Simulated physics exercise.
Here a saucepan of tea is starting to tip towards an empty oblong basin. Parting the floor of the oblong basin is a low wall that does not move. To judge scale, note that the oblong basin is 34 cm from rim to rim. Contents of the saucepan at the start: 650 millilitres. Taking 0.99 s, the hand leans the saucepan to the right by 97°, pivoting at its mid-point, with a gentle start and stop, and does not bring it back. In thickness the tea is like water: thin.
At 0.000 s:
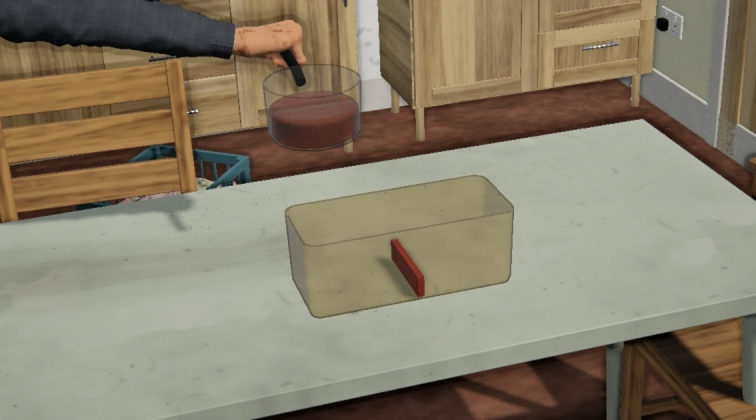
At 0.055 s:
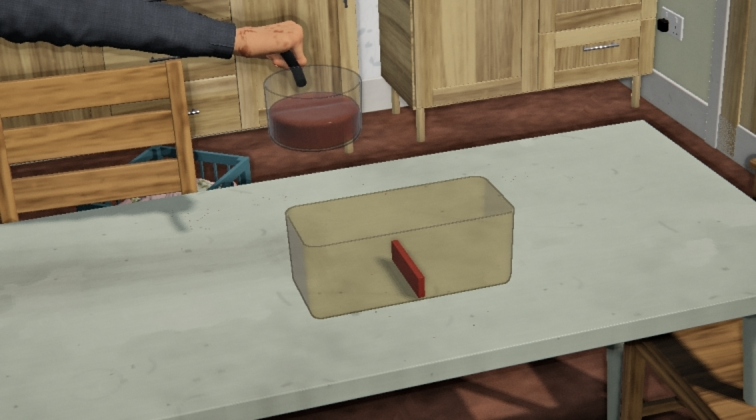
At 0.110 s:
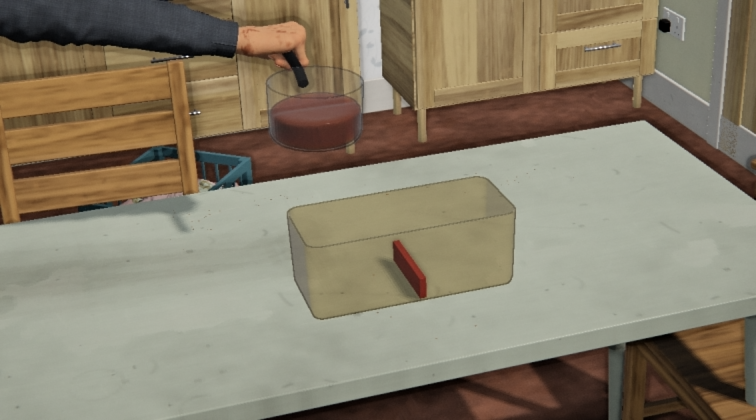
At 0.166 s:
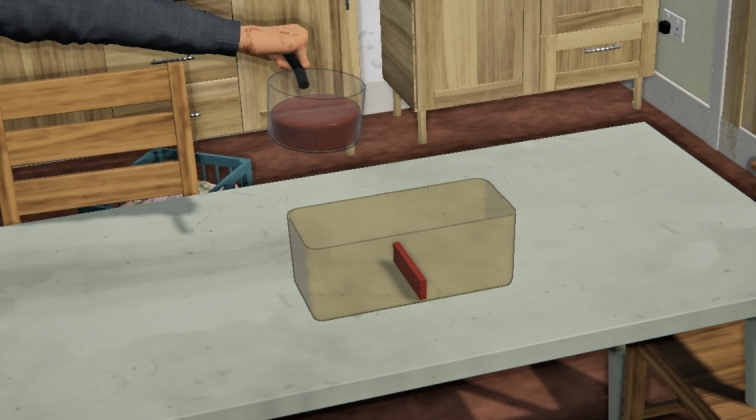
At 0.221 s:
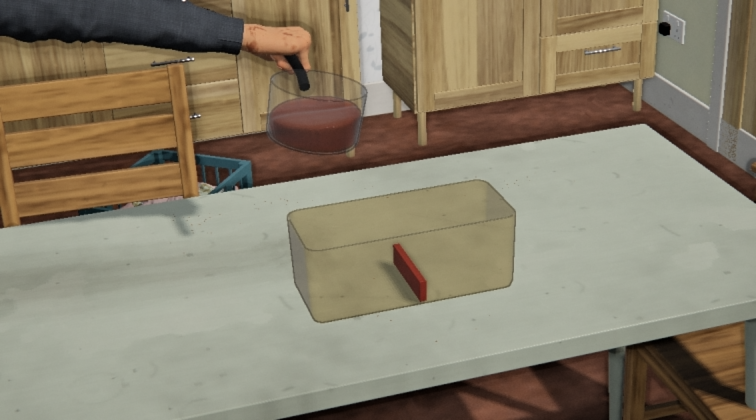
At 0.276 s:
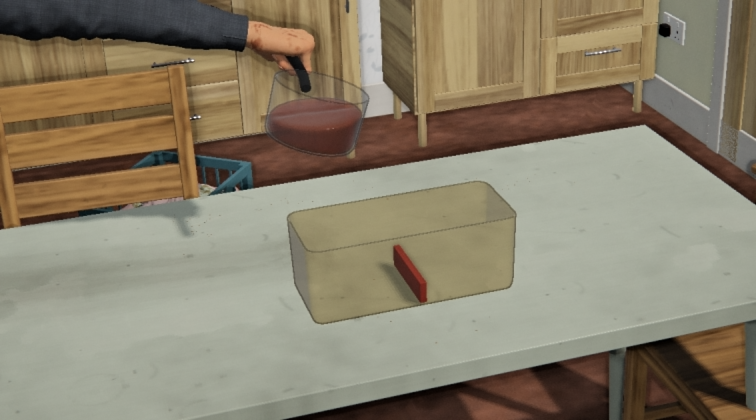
A hand in a dark sleeve holds a clear saucepan above a pale kitchen table, seen from slightly above, with wooden cupboards and a reddish floor behind. Below it sits an empty, see-through yellowish oblong basin with a low red wall across its floor, while a wooden chair and a blue basket stand at left. The hand gently leans the saucepan rightward, and the reddish-brown liquid shifts inside.
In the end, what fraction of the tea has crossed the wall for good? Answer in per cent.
In the end about 55 per cent has crossed for good.
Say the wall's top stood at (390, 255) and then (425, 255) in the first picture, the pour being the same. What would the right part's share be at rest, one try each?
First try about 90 %, second try about 10 %.
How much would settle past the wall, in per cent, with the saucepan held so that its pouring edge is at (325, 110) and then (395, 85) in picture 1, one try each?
In turn about 10 and 90 per cent.
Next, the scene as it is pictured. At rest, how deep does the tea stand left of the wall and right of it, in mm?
I'd say close to 12 mm on the left, close to 16 mm on the right.
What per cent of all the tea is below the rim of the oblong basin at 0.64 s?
Fraction in basin: Approx. 0%.
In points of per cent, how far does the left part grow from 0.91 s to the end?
32 %.
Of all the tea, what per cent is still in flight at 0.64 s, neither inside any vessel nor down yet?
Around 26 percent.
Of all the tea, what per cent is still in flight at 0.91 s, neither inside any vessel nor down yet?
Estimate: About 22 in a hundred.
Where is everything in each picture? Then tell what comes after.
In the first frame, it leans 0°; its right rim is at (358, 75); the tea meets the walls at (268, 112) and (356, 99); the oblong basin's rim runs from (294, 228) to (499, 193); the wall's top is at (407, 258).
In the second frame, it leans 1°; its right rim is at (359, 77); the tea meets the walls at (269, 113) and (356, 100).
In the third frame, it leans 3°; its right rim is at (361, 79); the tea meets the walls at (270, 113) and (358, 101).
In the fourth frame, it leans 7°; its right rim is at (363, 83); the tea meets the walls at (270, 115) and (358, 103).
In the fifth frame, it leans 11°; its right rim is at (364, 89); the tea meets the walls at (270, 117) and (359, 105).
In the sixth frame, it leans 17°; its right rim is at (366, 95); the tea meets the walls at (269, 118) and (359, 106).
After 0.64 s the tilt is 70° and 74 per cent is still to pour, 0 is left of the wall and 0 right of it.
After 0.91 s the tilt is 95° and 24 per cent is still to pour, 12 is left of the wall and 42 right of it.
After 1.19 s the tilt is 97° and 5 per cent is still to pour, 34 is left of the wall and 54 right of it.
After 1.49 s the tilt is 97° and 1 per cent is still to pour, 43 is left of the wall and 55 right of it.
In the end 44 per cent lies left of the wall, 55 right of it and 1 outside.
